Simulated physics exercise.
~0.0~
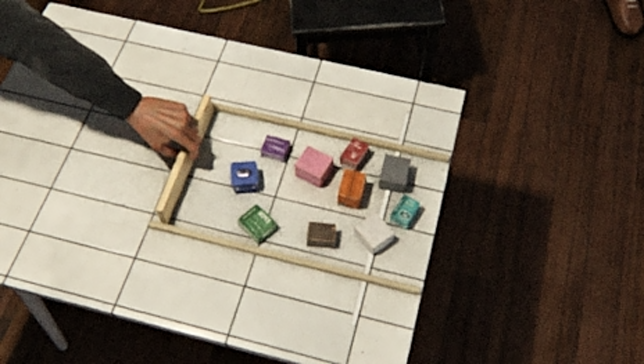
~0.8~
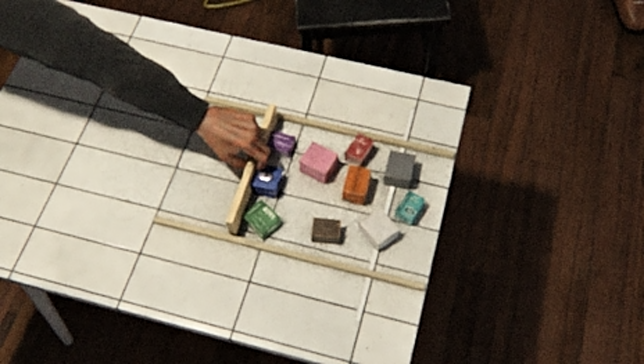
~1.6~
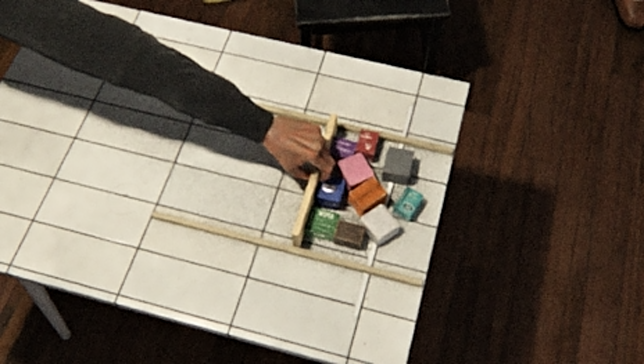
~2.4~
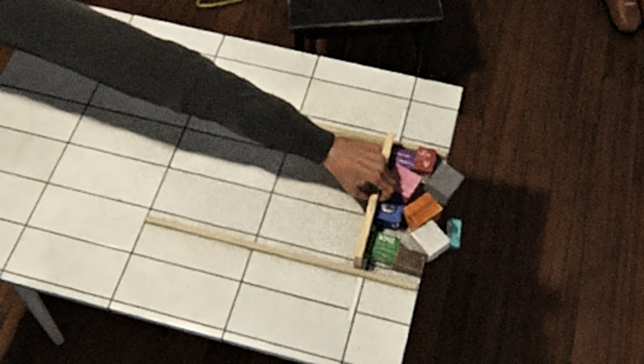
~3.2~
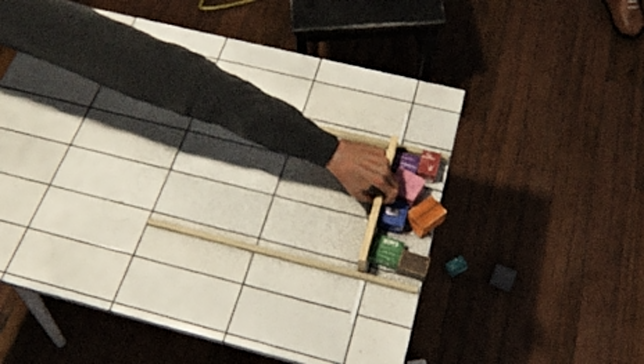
The video shows a hand sliding an upright board rightward between two rails on a tiled white table, gathering scattered colourful blocks and pushing them toward the right edge, where the white, grey and turquoise ones fall off while the others stay crowded by the rim.
